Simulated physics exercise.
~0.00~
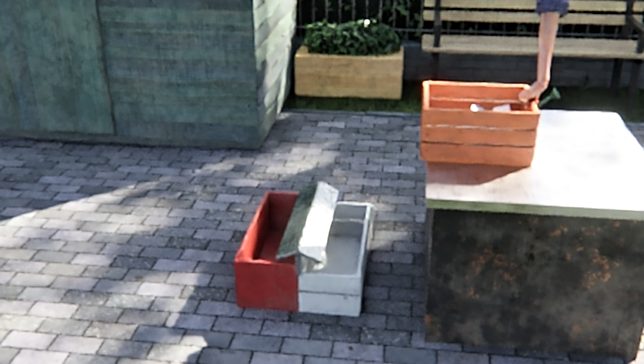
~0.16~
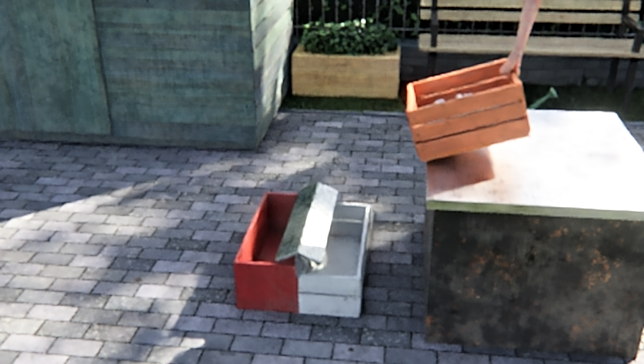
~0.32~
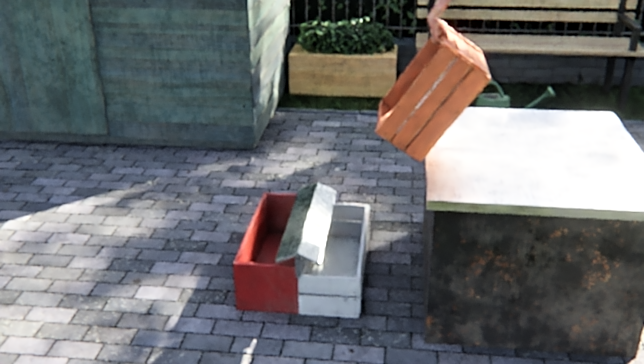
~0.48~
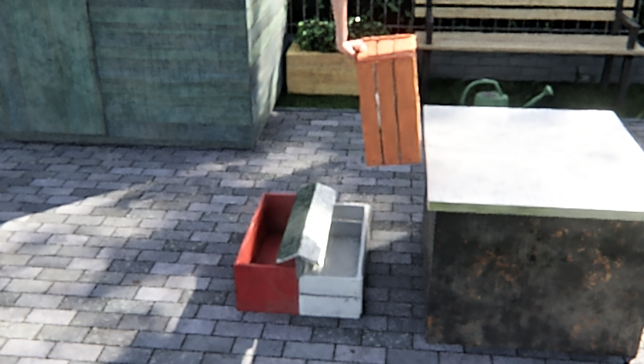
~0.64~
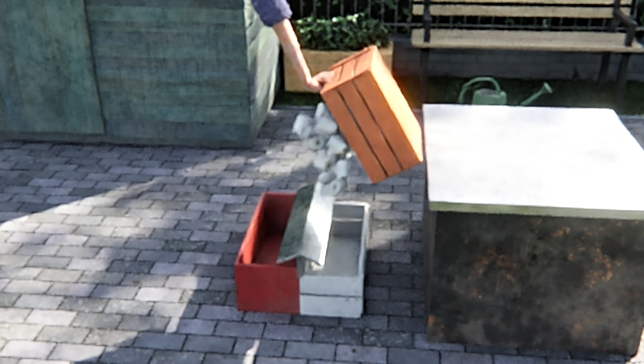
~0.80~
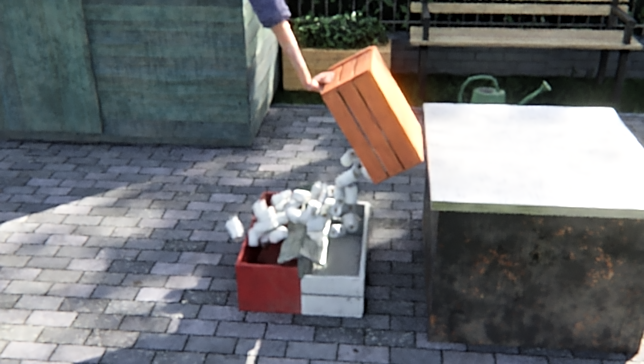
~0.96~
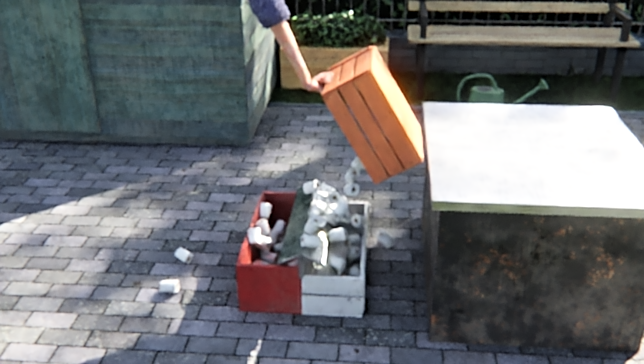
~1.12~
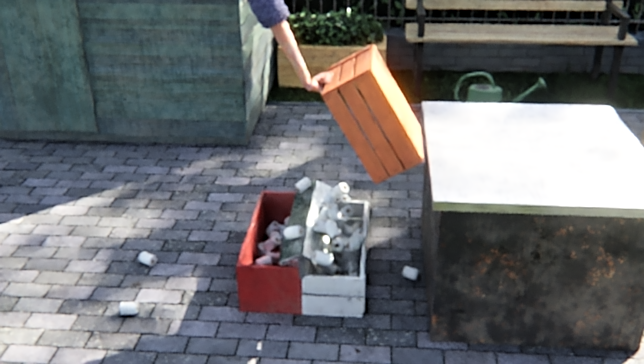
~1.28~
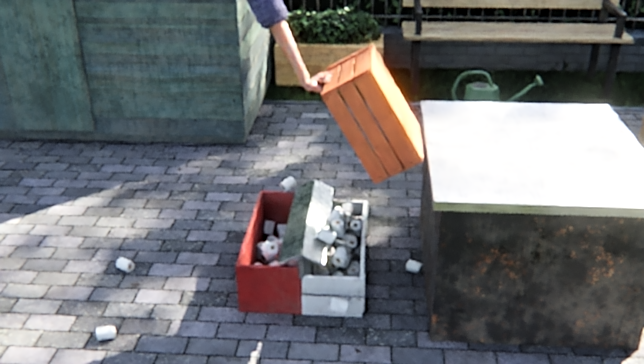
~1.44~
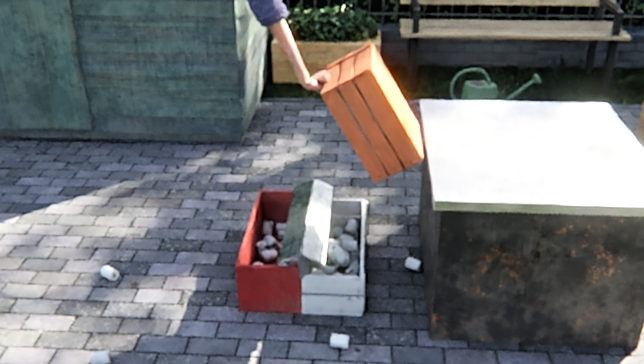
In the video, a hand lifts an orange crate off a bench top, swings it left and tips it over, spilling white rolls onto the ridge between a red trough and a white tub. Most settle in the two containers, while a few roll onto the paving on both sides.
